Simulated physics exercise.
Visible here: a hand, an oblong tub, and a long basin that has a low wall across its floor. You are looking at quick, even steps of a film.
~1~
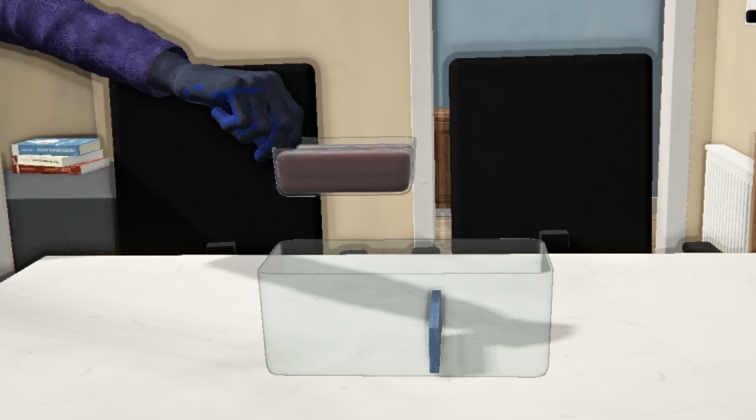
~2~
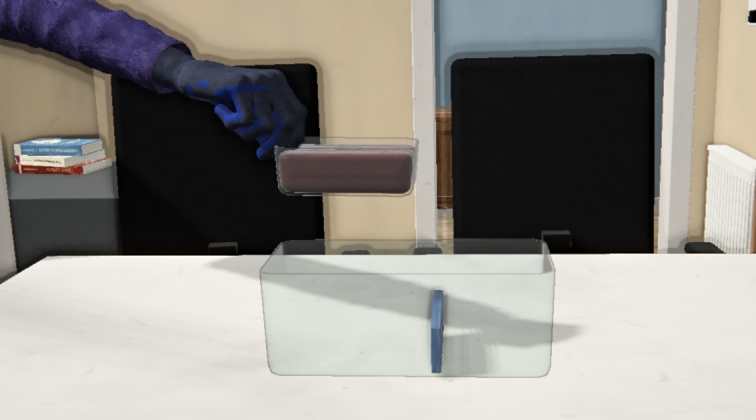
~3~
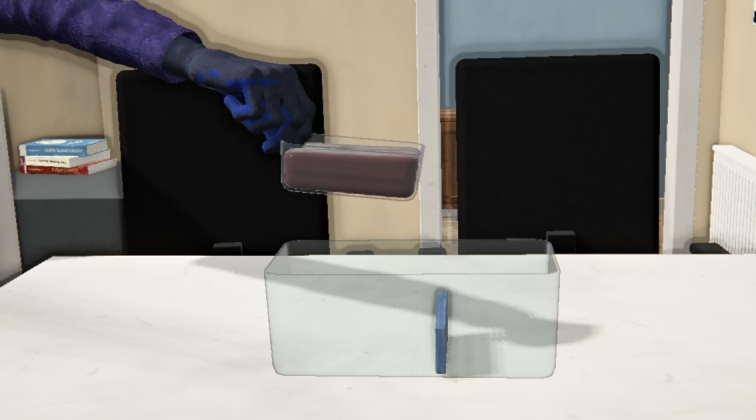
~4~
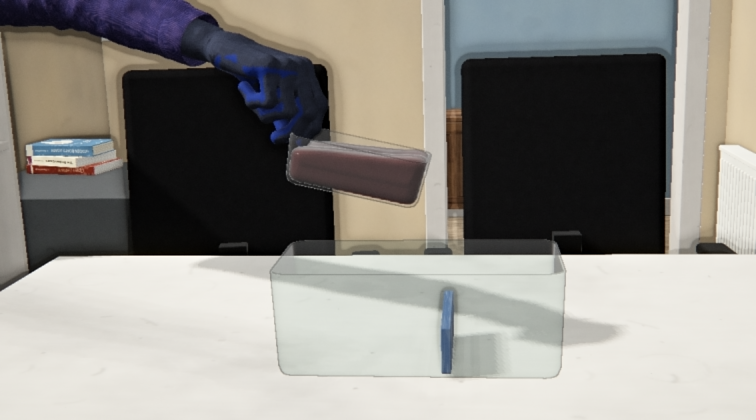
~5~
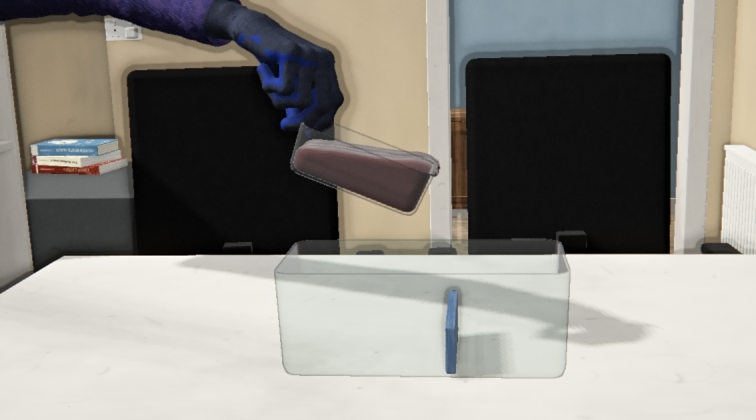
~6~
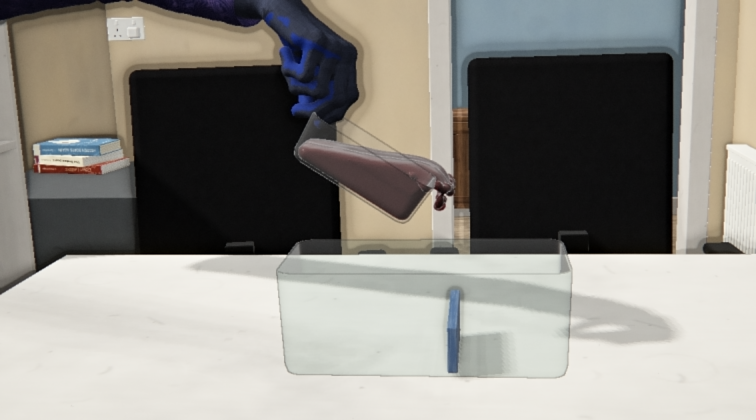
At the start, a gloved hand holds a clear oblong tub of dark wine-coloured liquid level above a long transparent basin with a low blue wall across its floor. The hand gradually tilts the tub down to the right, the liquid shifts toward the lower end, and a little pours over the right rim.
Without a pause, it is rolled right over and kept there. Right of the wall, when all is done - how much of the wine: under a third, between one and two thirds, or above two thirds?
I'd put the amount right of the wall over the two-thirds mark.
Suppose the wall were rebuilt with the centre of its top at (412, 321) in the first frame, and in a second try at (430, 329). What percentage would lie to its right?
It would come to roughly 85 per cent the first time and roughly 70 per cent the second.
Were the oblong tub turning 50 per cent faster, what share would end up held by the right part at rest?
It comes to 65 per cent or so.
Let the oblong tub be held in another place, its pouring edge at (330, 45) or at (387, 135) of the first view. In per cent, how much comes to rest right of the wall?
Around 5 percent first, around 55 percent second.
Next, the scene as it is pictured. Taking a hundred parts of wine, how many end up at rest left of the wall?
Some 25 parts in a hundred.
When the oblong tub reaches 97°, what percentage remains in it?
Remaining fraction: Approx. 5 %.
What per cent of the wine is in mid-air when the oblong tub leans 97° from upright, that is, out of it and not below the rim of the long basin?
That works out near 10 percent.
A moment on, the oblong tub is tipped on its side and 4 per cent is still to pour, 12 is left of the wall and 73 right of it.
Next, the oblong tub is tipped right over and 0 per cent is still to pour, 23 is left of the wall and 76 right of it.
Then the oblong tub is tipped right over and 0 per cent is still to pour, 23 is left of the wall and 76 right of it.
Later the oblong tub is tipped right over and 0 per cent is still to pour, 23 is left of the wall and 76 right of it.
In the end 23 per cent lies left of the wall, 76 right of it and 1 outside.
